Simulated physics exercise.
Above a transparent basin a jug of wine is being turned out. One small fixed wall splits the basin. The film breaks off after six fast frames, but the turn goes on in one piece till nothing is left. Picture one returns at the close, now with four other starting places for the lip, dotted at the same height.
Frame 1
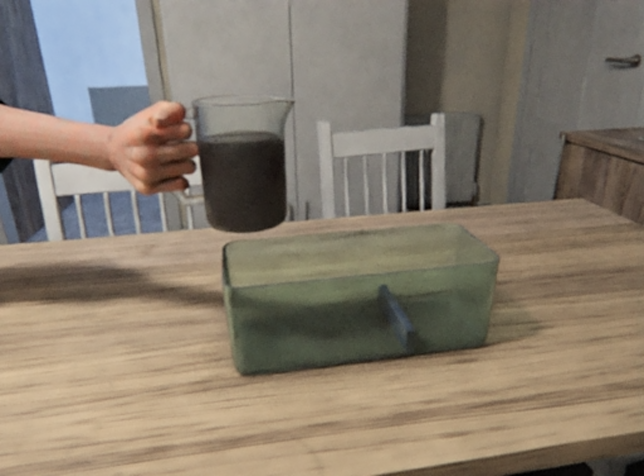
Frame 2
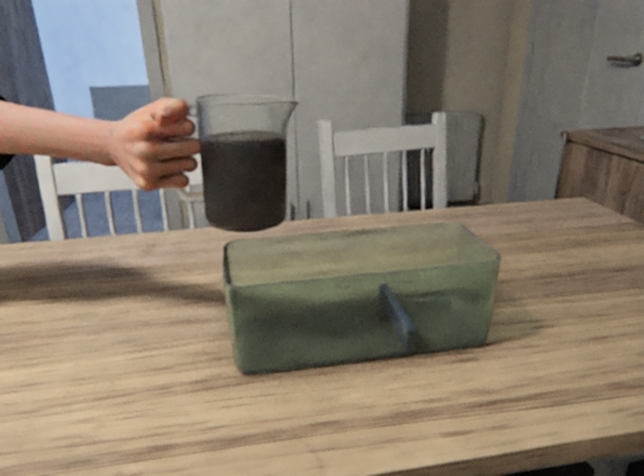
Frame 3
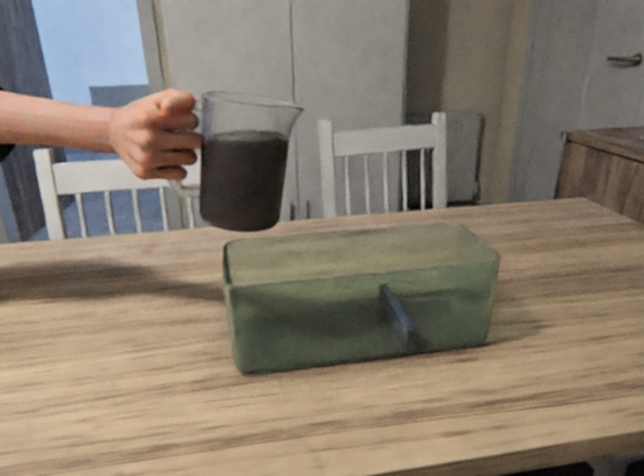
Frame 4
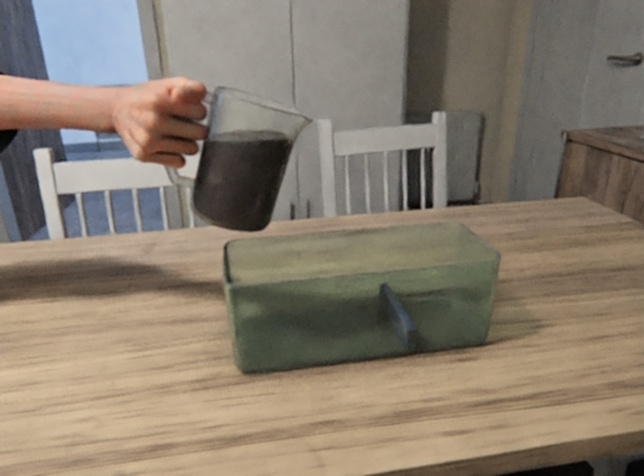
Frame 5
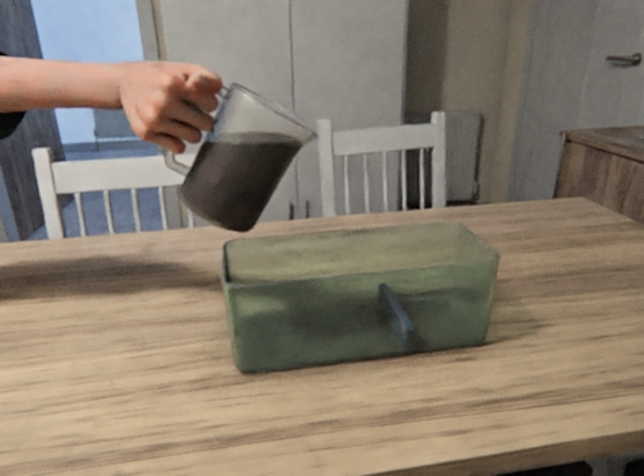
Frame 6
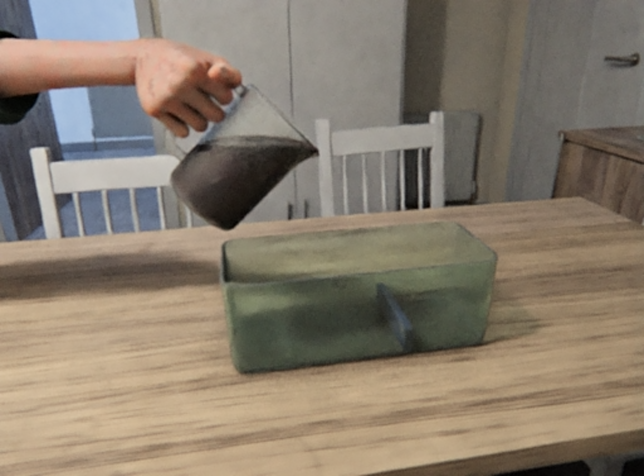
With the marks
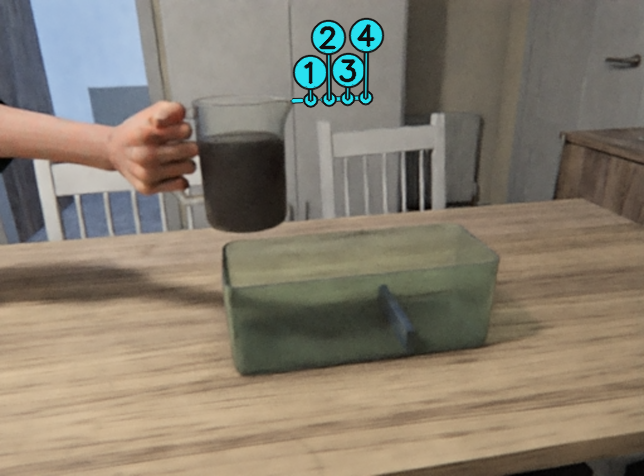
Above a clear, greenish basin on a wooden table, a hand held a glass jug of dark liquid upright, then tilted it steadily to the right until it leaned well over.
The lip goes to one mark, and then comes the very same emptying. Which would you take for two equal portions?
Take 2.
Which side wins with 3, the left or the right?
The right side.
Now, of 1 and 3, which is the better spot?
3 it is.
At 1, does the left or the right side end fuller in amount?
The left side.
On the marked copy, 1 at (310, 100); 2 at (329, 99); 3 at (347, 98); 4 at (365, 97).
With 1, about 88 % ends left of the wall and 10 % right of it; 3 % is lost outside.
With 2, about 50 % ends left of the wall and 50 % right of it.
With 3, about 26 % ends left of the wall and 73 % right of it.
With 4, about 25 % ends left of the wall and 73 % right of it.
